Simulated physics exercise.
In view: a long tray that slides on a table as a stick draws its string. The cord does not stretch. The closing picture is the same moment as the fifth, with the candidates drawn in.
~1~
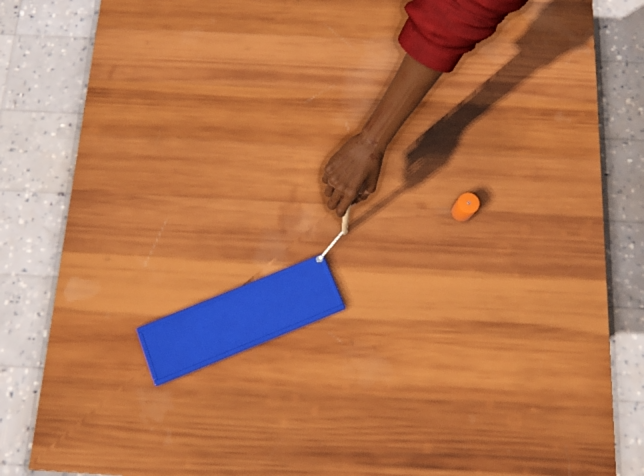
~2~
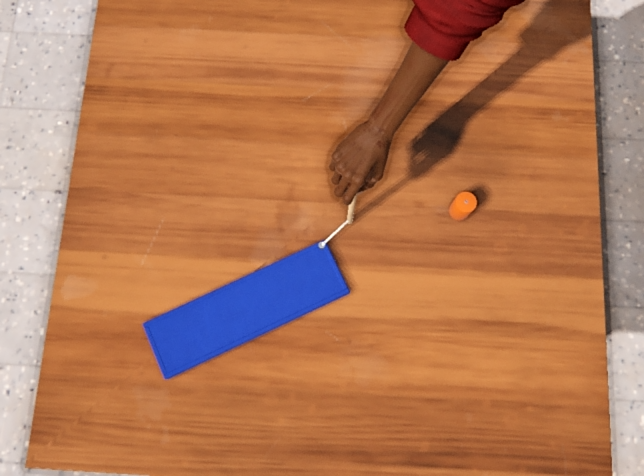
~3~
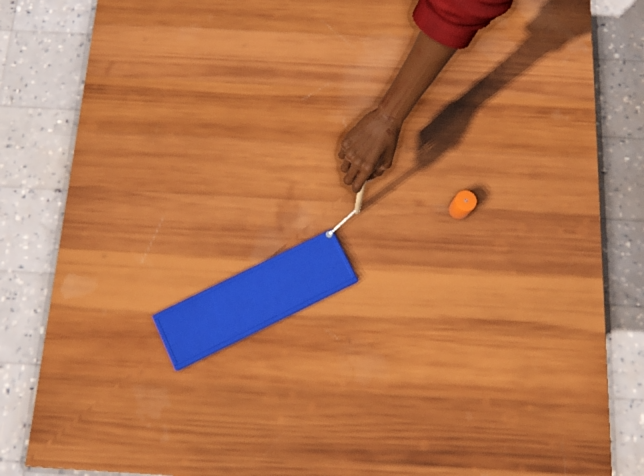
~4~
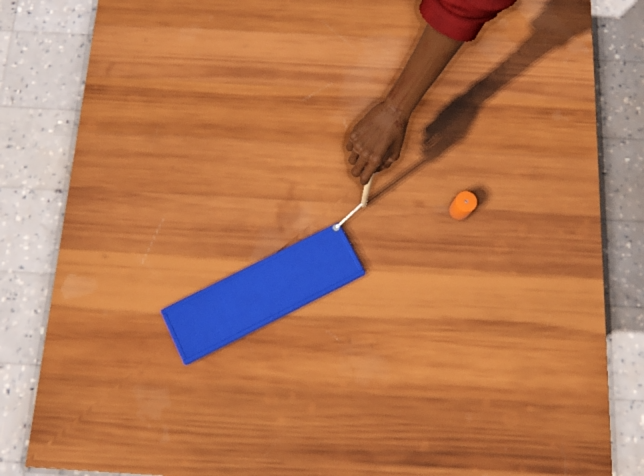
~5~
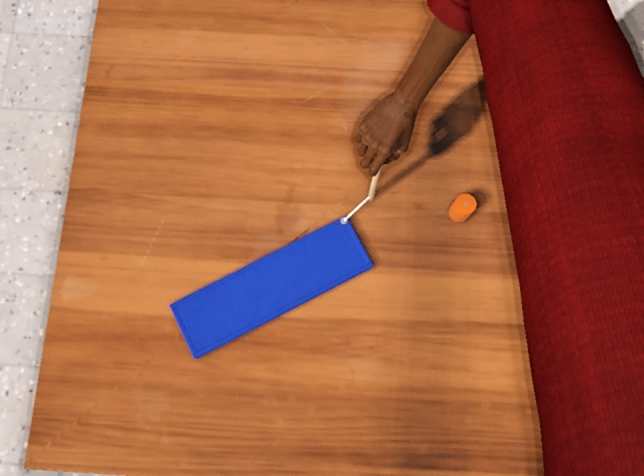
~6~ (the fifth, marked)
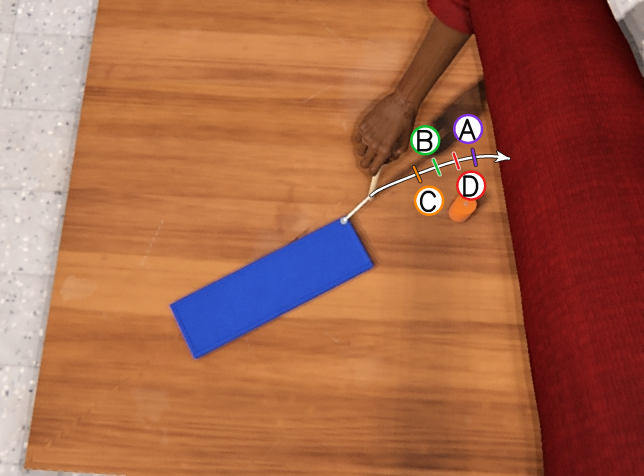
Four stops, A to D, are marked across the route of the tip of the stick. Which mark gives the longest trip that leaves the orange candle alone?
The farthest safe stop is D.
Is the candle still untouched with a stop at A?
No.
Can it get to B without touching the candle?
Yes.
On the marked copy, A at (474, 157); B at (437, 167); C at (417, 174); D at (456, 161); the route from (371, 195) via (441, 165) to (509, 159).
Following D. Soon after the start, foot of the stick (400, 181), middle of the tray (298, 264).
Later, foot of the stick (430, 170), middle of the tray (324, 246).
In the end, foot of the stick (456, 162), middle of the tray (347, 231); nothing has been touched.
As for the rest, A is too far, the candle has been hit; B is safe but short; C is safe but short.
